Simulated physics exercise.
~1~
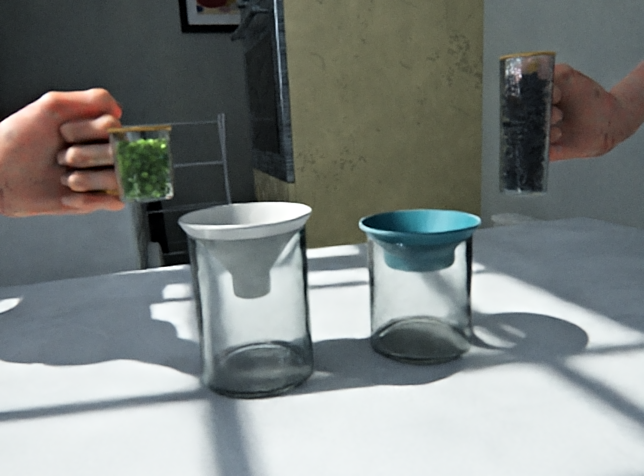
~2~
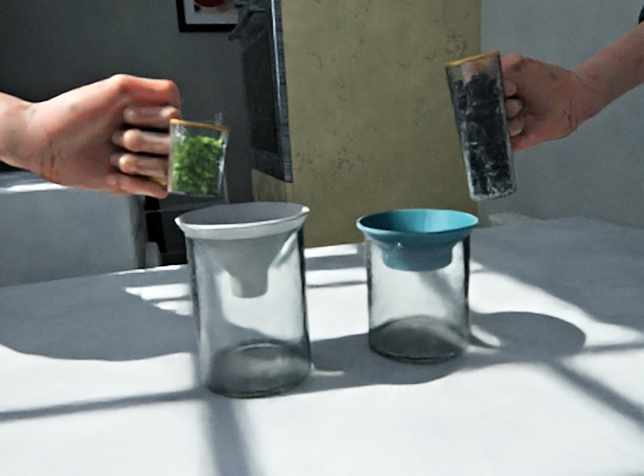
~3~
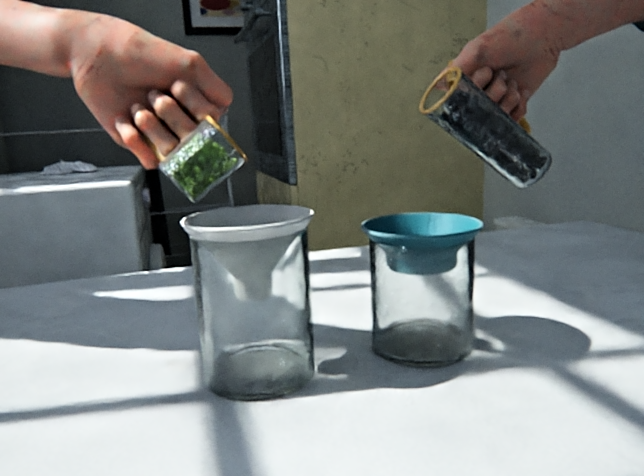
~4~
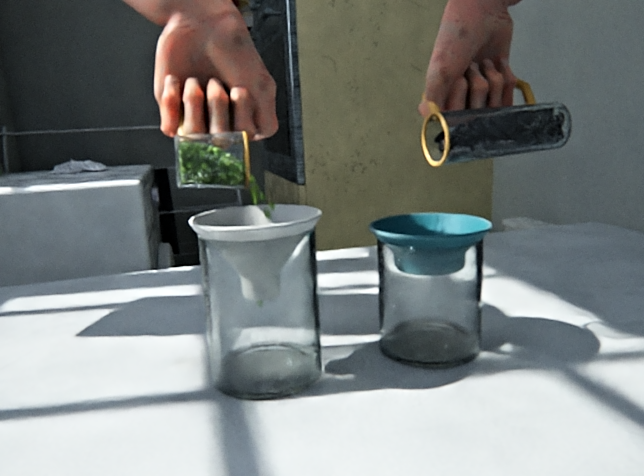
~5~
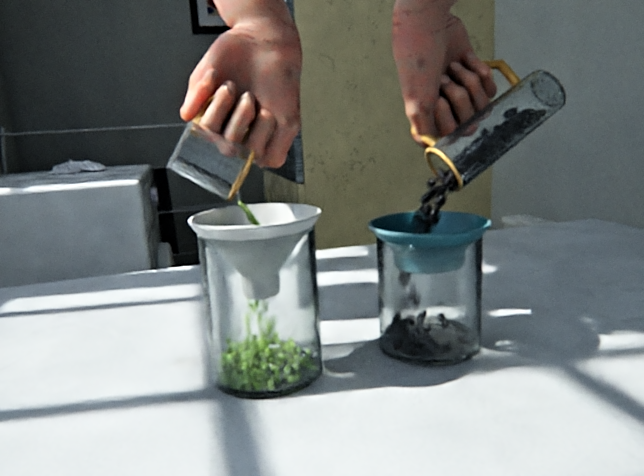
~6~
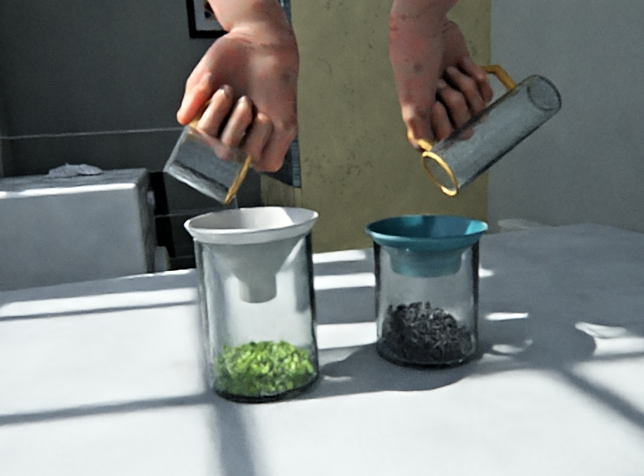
Two hands tip cups of green and black bits through funnels into glass jars, emptying both.
